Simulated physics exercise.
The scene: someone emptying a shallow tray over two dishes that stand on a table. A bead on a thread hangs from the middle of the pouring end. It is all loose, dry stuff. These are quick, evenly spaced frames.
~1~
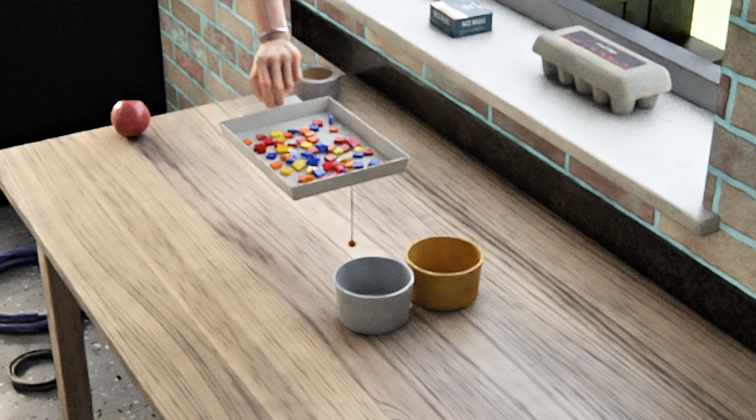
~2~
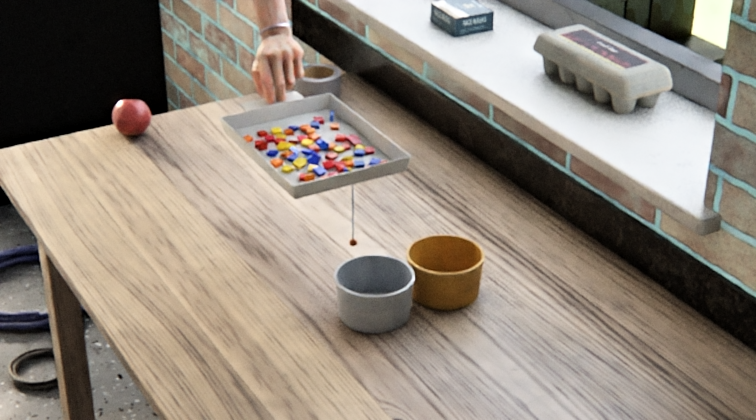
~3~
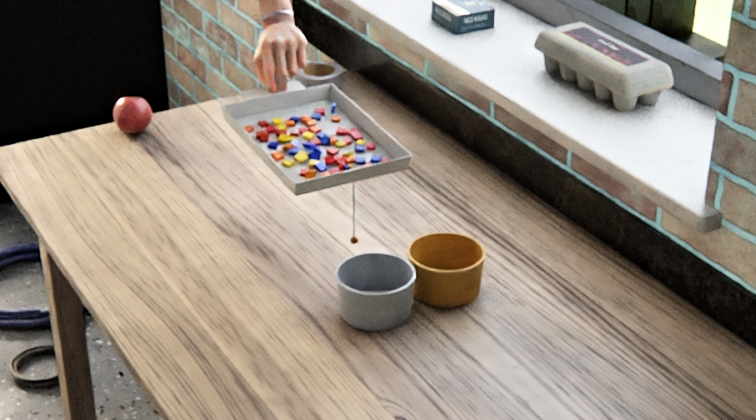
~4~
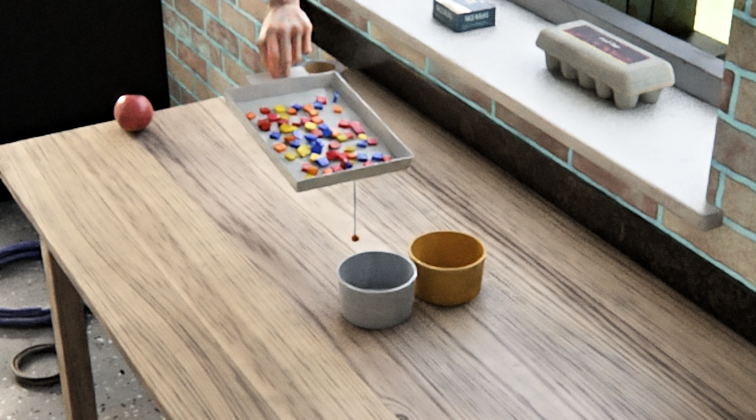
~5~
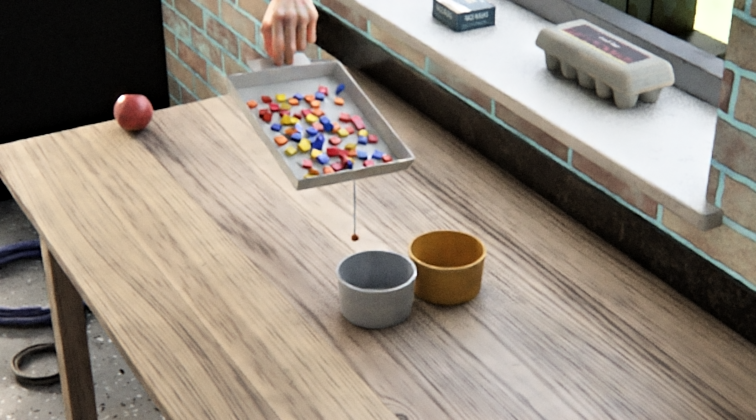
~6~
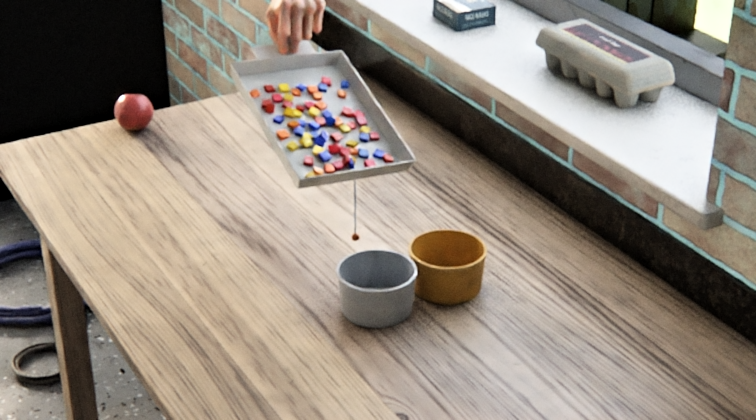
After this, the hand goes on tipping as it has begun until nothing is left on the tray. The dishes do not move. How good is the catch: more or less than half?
They take the larger part between them.
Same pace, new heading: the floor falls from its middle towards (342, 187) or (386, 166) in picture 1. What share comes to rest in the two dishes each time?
Near 60 % and 0 %.
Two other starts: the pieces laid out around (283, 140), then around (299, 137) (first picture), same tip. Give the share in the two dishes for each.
The first gives 60 %, the second 60 %.
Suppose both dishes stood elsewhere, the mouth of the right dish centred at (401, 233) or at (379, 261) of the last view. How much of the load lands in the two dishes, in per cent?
Near 50 % and 60 %.
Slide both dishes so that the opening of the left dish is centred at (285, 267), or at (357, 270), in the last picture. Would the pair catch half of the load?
The first try: Below a half. The second: The larger part.
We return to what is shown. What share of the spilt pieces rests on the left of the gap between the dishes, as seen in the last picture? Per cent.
Near 90 %.
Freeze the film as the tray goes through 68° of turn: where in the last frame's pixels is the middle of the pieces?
At about (365, 147).
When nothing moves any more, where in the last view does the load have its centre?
Near (407, 288).
Soon, tray tipped steeply; nearly all on the tray; a stray few in the air.
A while on, tray tipped past a quarter turn; about a third on the tray; a stray few in the left dish; a small part in the right dish; a small part outside both; about half in the air.
Towards the end, tray tipped past a quarter turn; about a third in the left dish; about a third in the right dish; about a quarter outside both.
Finally, tray tipped past a quarter turn; about a third in the left dish; about a third in the right dish; about a quarter outside both.
